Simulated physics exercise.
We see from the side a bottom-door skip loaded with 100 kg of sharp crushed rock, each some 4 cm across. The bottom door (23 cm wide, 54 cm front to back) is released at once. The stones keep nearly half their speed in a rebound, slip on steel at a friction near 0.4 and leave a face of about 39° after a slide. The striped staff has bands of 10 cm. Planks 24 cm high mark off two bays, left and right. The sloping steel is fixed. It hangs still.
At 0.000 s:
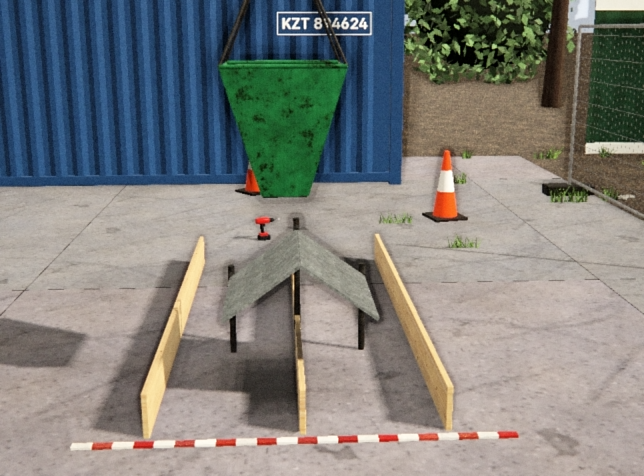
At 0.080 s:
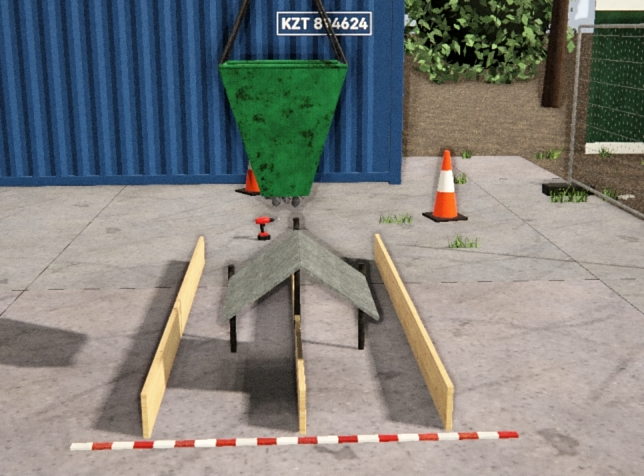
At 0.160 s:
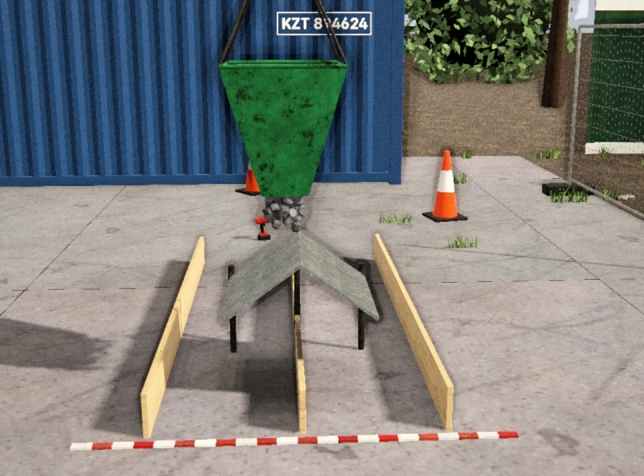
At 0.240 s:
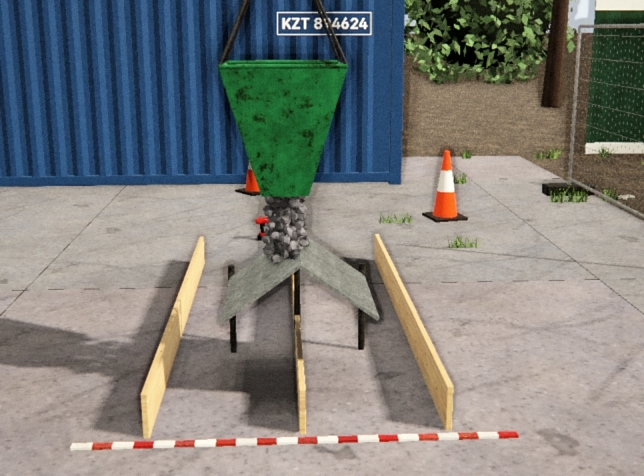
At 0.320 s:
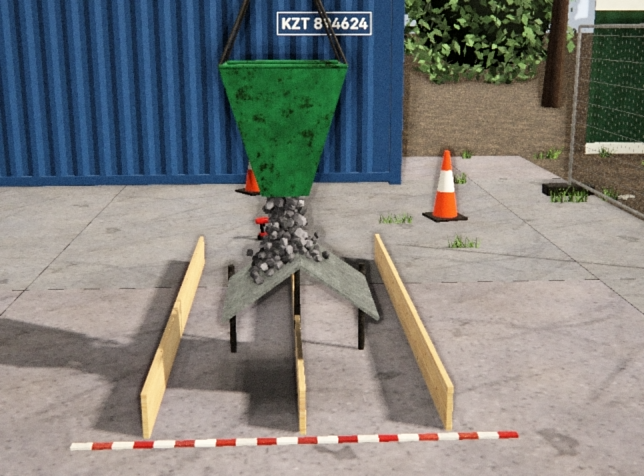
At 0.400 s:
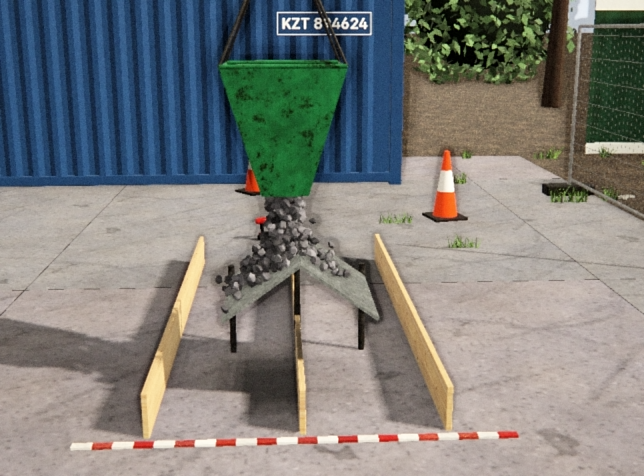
A large green skip hangs from dark straps before a blue corrugated container in a paved yard, seen from the front and slightly above by a still camera. Below it stands a grey peaked board on dark legs, among three wooden planks, with orange cones behind and a red-and-white staff in front. Grey stones pour from the skip's bottom onto the peak, spreading mostly down the left slope.
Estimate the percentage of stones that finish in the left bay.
Some 78 per cent of it.
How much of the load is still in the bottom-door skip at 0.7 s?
Roughly 5 per cent is still inside.
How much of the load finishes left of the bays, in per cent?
About 5 per cent.
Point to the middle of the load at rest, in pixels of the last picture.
Near (194, 378).
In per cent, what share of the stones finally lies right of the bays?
About 0 per cent.
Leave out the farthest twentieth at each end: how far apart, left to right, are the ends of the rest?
About 140 cm.
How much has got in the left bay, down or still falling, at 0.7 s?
About 30 per cent by then.
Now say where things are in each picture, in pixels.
The outlet is at (285, 187); nothing has dropped yet, in the first frame.
The outlet is at (285, 187); 5 % is out, in the second frame.
Outlet at (285, 187), the stream shows down to (293, 218); 86 % still inside, in the third frame.
Outlet at (285, 187), the stream shows down to (282, 247); 76 % still inside, in the fourth frame.
Outlet at (285, 187), the stream shows down to (258, 270); 66 % still inside, in the fifth frame.
Outlet at (285, 187), the stream shows down to (228, 289); 54 % still inside, in the sixth frame.
After 0.7 s, 6 % in the bottom-door skip, 57 % on the steel, 32 % falling or lying in the left bay, 5 % falling or lying in the right bay; the stones farthest right are at (420, 347).
After 1.1 s, 0 % in the bottom-door skip, 14 % on the steel, 2 % falling or lying left of the bays, 68 % falling or lying in the left bay, 15 % falling or lying in the right bay; the stones farthest right are at (434, 346).
After 1.7 s, 0 % in the bottom-door skip, 4 % falling or lying left of the bays, 78 % falling or lying in the left bay, 18 % falling or lying in the right bay, 0 % falling or lying right of the bays; the stones farthest right are at (448, 368).
After 2.6 s, 0 % in the bottom-door skip, 4 % falling or lying left of the bays, 78 % falling or lying in the left bay, 18 % falling or lying in the right bay, 0 % falling or lying right of the bays; the stones farthest right are at (452, 376).
After 4.5 s, 0 % in the bottom-door skip, 4 % left of the bays, 78 % in the left bay, 18 % in the right bay, 0 % right of the bays; the stones farthest right are at (452, 376).
